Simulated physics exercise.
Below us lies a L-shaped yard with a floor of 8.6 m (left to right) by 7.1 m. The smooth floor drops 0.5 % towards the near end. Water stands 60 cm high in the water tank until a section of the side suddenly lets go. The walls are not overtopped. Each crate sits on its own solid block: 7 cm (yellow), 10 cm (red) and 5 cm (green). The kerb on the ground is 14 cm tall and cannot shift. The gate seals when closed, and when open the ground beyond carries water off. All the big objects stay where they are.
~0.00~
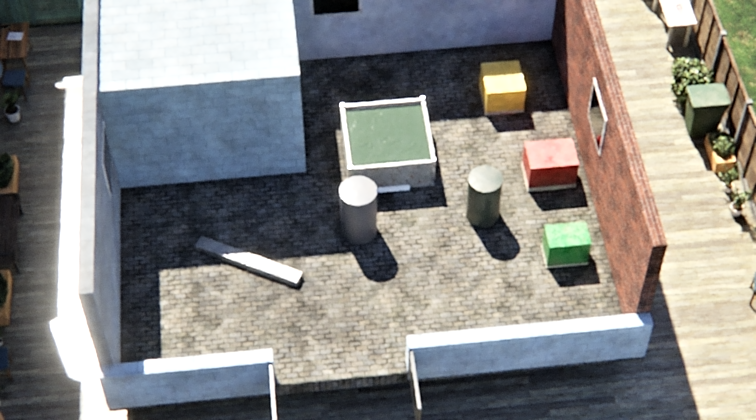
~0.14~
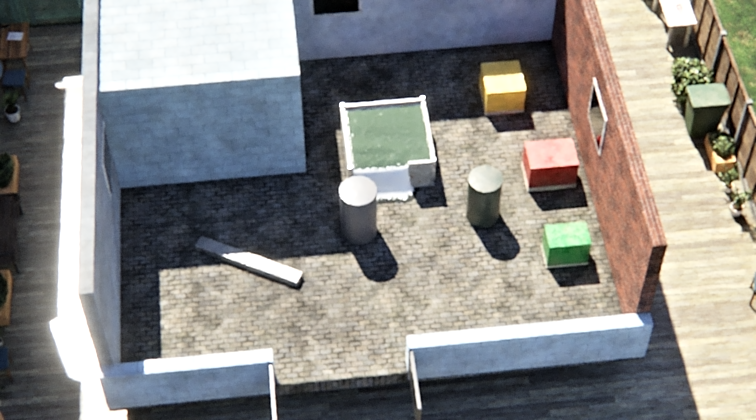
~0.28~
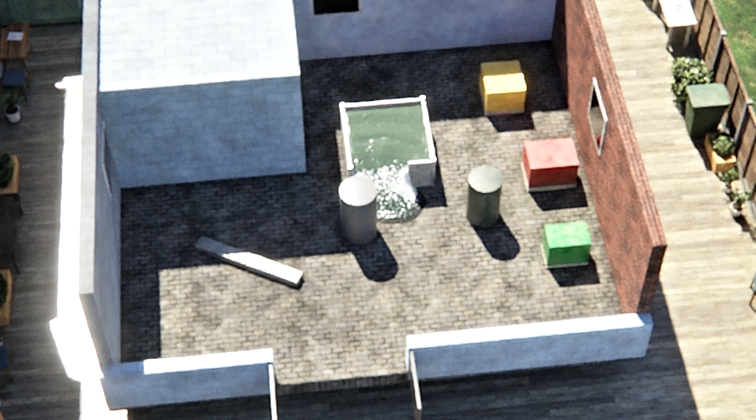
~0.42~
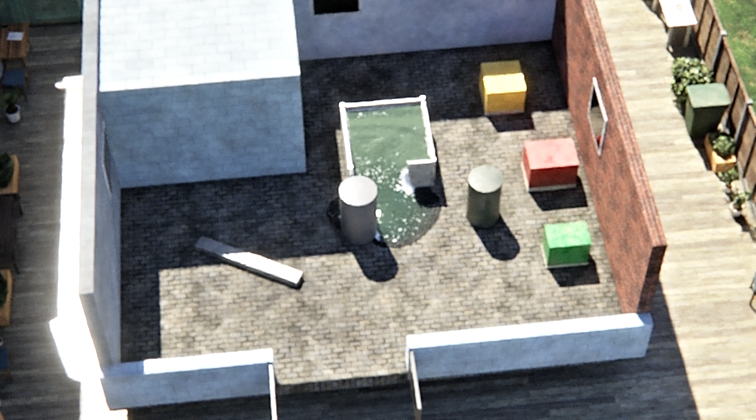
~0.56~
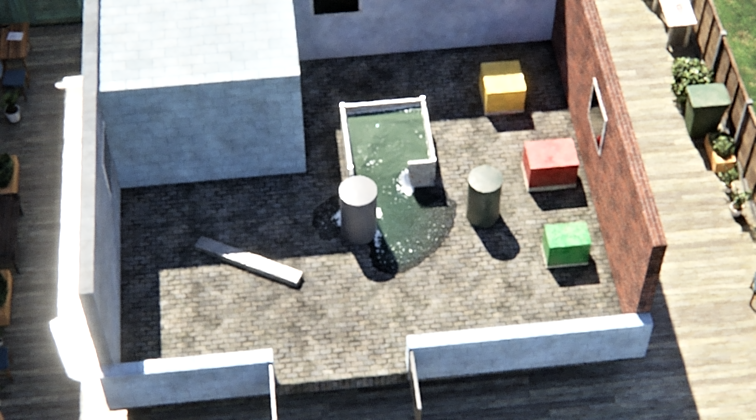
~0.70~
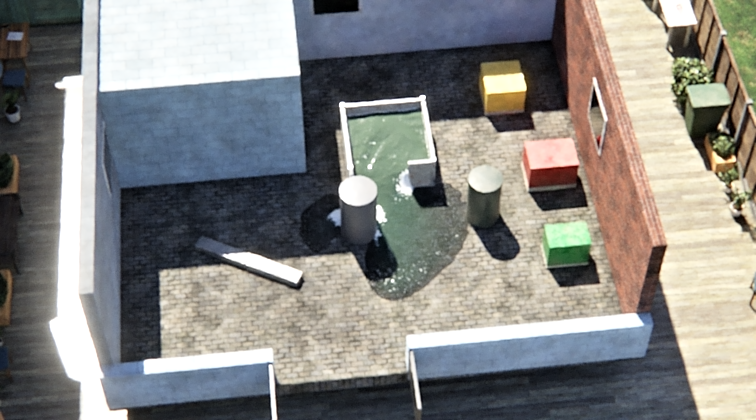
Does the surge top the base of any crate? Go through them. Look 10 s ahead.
The yellow crate keeps dry; the red crate escapes dry; the green crate is wetted.
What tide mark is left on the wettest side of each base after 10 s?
In cm: Yellow 2, red 7, green 10.
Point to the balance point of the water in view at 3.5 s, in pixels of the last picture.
Around (396, 242).
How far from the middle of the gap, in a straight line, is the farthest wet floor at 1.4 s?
Roughly 3.8 m.
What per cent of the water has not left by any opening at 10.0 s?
Roughly 84 in a hundred.
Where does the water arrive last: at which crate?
Last comes the yellow one.
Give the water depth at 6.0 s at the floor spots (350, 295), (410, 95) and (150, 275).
In that order: 1, 0 and 3 cm.
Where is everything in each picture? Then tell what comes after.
In the first frame, still water, 60 cm deep, in the water tank at (387, 136).
In the second frame, water pours out at (380, 180) and has run 0.6 m, to (412, 195); deepest outside 29 cm, 60 cm at the water tank's back.
In the third frame, the front is at (412, 216), 0.9 m from the gap at (380, 181); 0.8 m2 of floor is under water; 60 cm left at the back of the water tank.
In the fourth frame, water pours out at (380, 182) and has run 1.3 m, to (406, 241); deepest outside 32 cm, 54 cm at the water tank's back.
In the fifth frame, the front is at (397, 269), 1.9 m from the gap at (380, 182); 2.5 m2 of floor is under water; 50 cm left at the back of the water tank.
In the sixth frame, the front is at (390, 296), 2.4 m from the gap at (380, 182); 3.5 m2 of floor is under water; 50 cm left at the back of the water tank.
After 1.4 s water covers 20 % of the floor and is deepest (36 cm) near (361, 210); yellow plinth not reached, red plinth not reached, green plinth not reached.
After 2.2 s water covers 35 % of the floor and is deepest (22 cm) near (361, 210); yellow plinth not reached, red plinth not reached, green plinth not reached.
After 3.5 s water covers 40 % of the floor and is deepest (21 cm) near (614, 340); yellow plinth not reached, red plinth not reached, green plinth reached.
After 6.0 s water covers 50 % of the floor and is deepest (10 cm) near (609, 278); yellow plinth not reached, red plinth reached, green plinth reached.
After 10.0 s water covers 65 % of the floor and is deepest (6 cm) near (456, 355); highest at the yellow plinth 2 cm, highest at the red plinth 7 cm, highest at the green plinth 10 cm.
